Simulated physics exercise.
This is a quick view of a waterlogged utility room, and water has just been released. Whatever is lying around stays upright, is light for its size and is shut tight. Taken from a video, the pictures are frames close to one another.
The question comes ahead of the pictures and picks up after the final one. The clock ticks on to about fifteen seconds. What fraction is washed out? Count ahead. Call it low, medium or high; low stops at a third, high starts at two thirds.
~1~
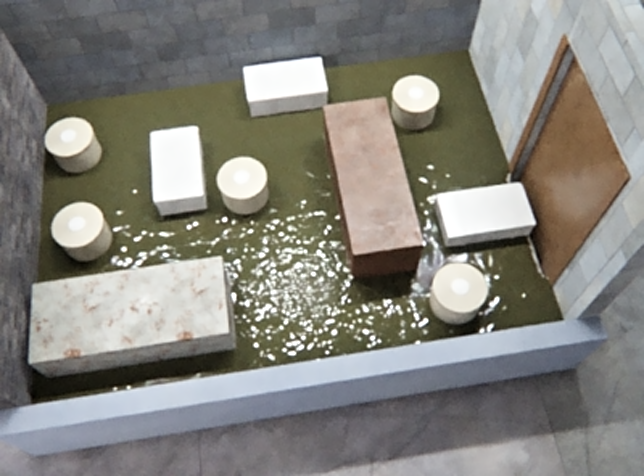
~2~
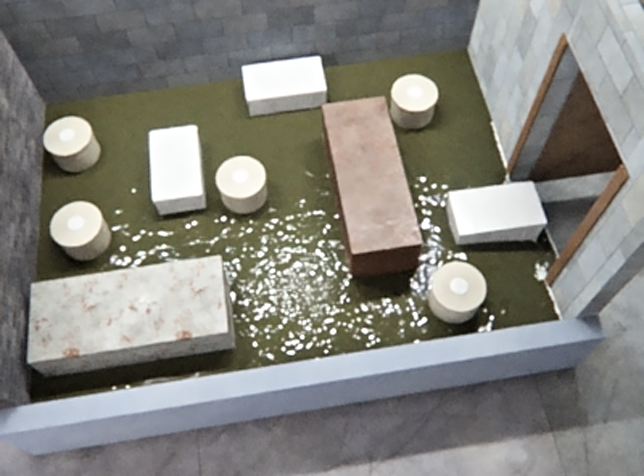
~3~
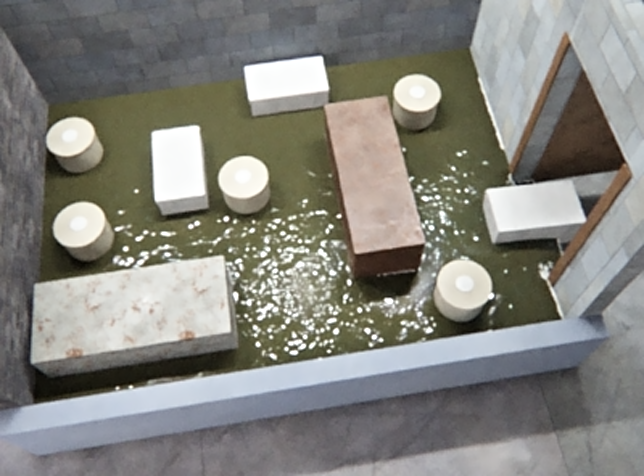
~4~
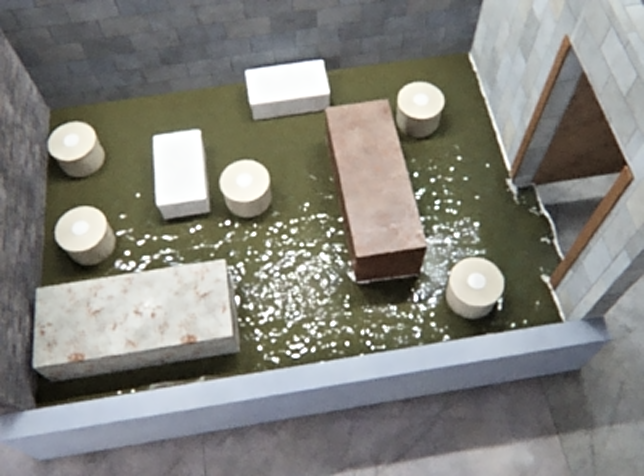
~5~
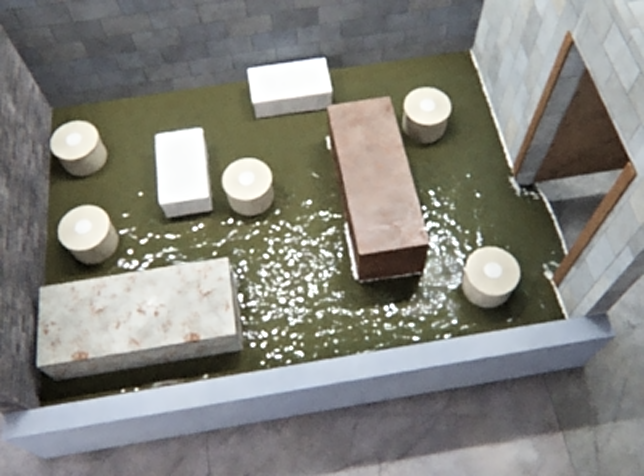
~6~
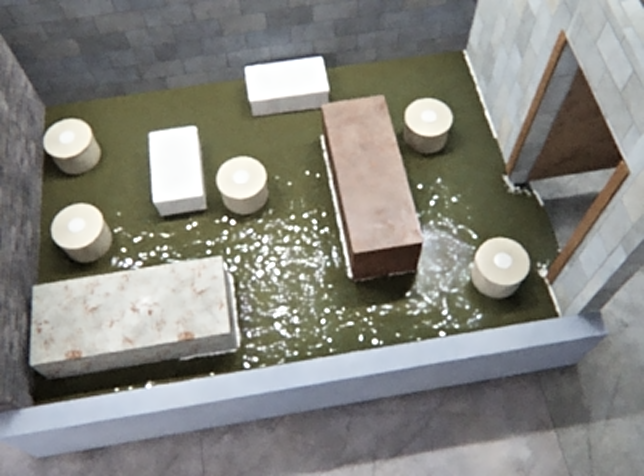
Medium.
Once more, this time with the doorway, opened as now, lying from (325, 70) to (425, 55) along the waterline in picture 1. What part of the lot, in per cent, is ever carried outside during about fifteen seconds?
Some 80 per cent of the things, roughly.
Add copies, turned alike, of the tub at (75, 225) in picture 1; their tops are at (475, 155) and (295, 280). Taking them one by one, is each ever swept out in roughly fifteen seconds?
Escapes, escapes.
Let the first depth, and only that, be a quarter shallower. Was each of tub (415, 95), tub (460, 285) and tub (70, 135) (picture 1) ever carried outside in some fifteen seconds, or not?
One after the other: Swept away, swept away, remains.
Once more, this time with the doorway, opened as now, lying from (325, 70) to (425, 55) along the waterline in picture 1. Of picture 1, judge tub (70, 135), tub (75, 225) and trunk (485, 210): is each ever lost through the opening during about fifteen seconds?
First held back, then held back, then flushed away.
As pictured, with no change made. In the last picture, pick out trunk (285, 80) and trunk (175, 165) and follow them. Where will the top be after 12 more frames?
Close to pixel (446, 87) and pixel (239, 157).
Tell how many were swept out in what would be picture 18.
By then the total stands at 3.
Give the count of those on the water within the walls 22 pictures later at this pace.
Exactly 4.
A moment on, 1 of 8 are out; 7 afloat.
Next, 3 of 8 are out; 5 afloat.
Later, 3 of 8 are out; 4 afloat.
In the end, 3 of 8 are out; 3 afloat.
